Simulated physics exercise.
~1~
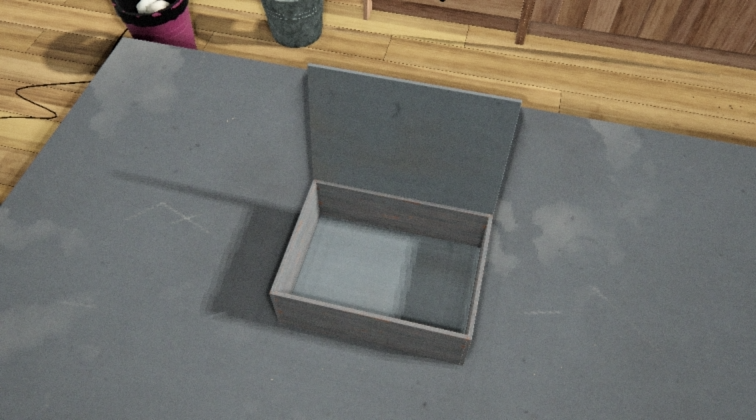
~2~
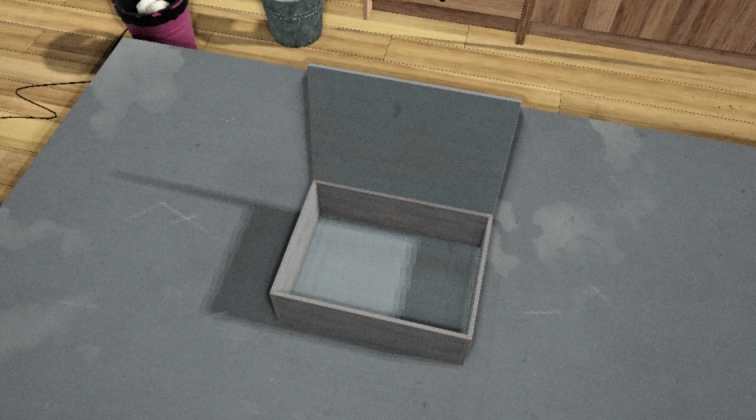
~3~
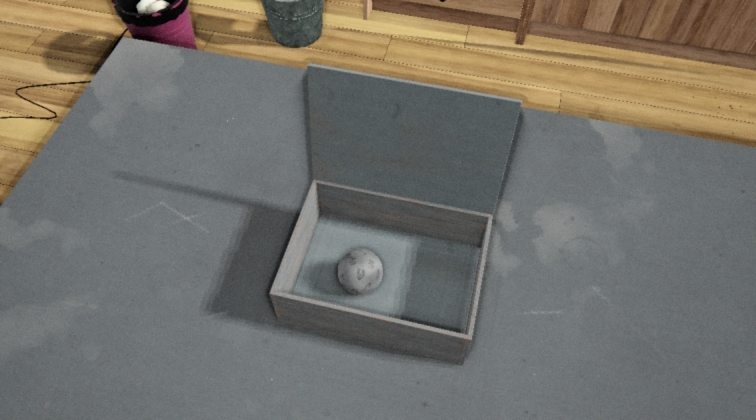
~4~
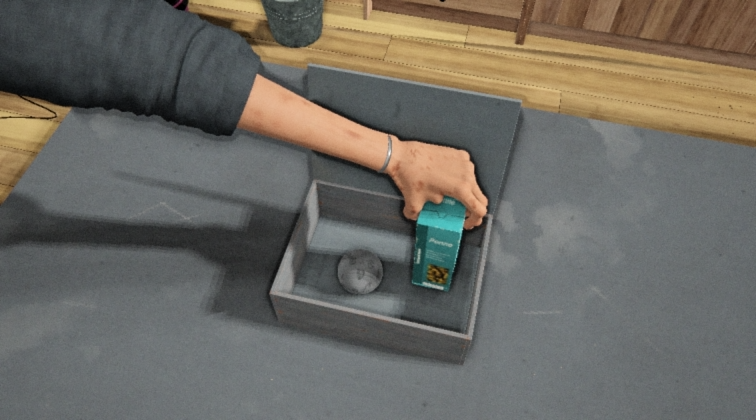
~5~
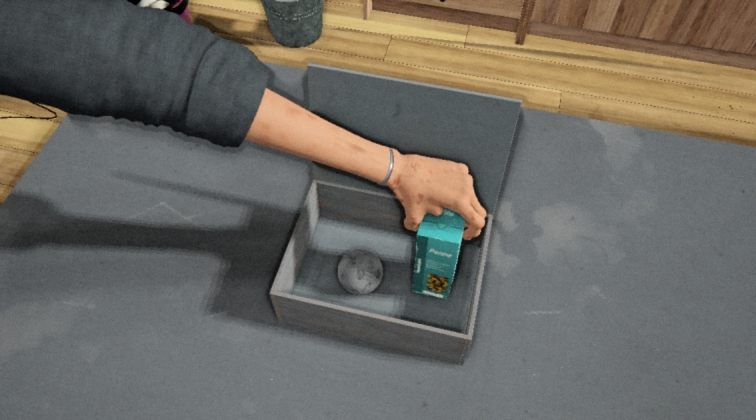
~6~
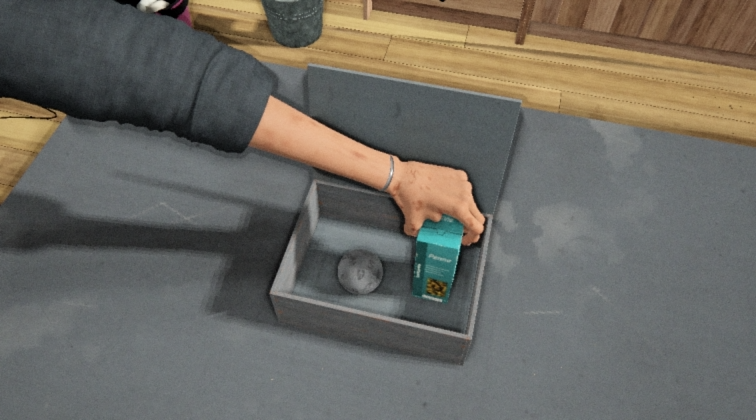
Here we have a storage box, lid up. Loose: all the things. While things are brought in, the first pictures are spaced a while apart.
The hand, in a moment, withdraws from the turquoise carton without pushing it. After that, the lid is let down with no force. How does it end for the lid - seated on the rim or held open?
I reckon the lid never comes to rest closed.
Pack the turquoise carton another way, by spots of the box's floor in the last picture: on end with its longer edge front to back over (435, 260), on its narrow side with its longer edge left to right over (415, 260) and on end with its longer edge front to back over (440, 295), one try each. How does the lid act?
With the first placement it can't come down; with the second it drops into place; with the third it can't come down.
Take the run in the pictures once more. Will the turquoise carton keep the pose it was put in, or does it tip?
Result: The turquoise carton remains as it was set.
Then, 1.30 s later than the last frame, lid 78° above the rim.
Then, 2.50 s later than the last frame, lid 56° above the rim.
Then, 4.40 s later than the last frame, turquoise carton resting near (438, 256).
When it is over, lid 56° above the rim; both as before. End places, in pixels of the last picture, turquoise carton near (438, 256).
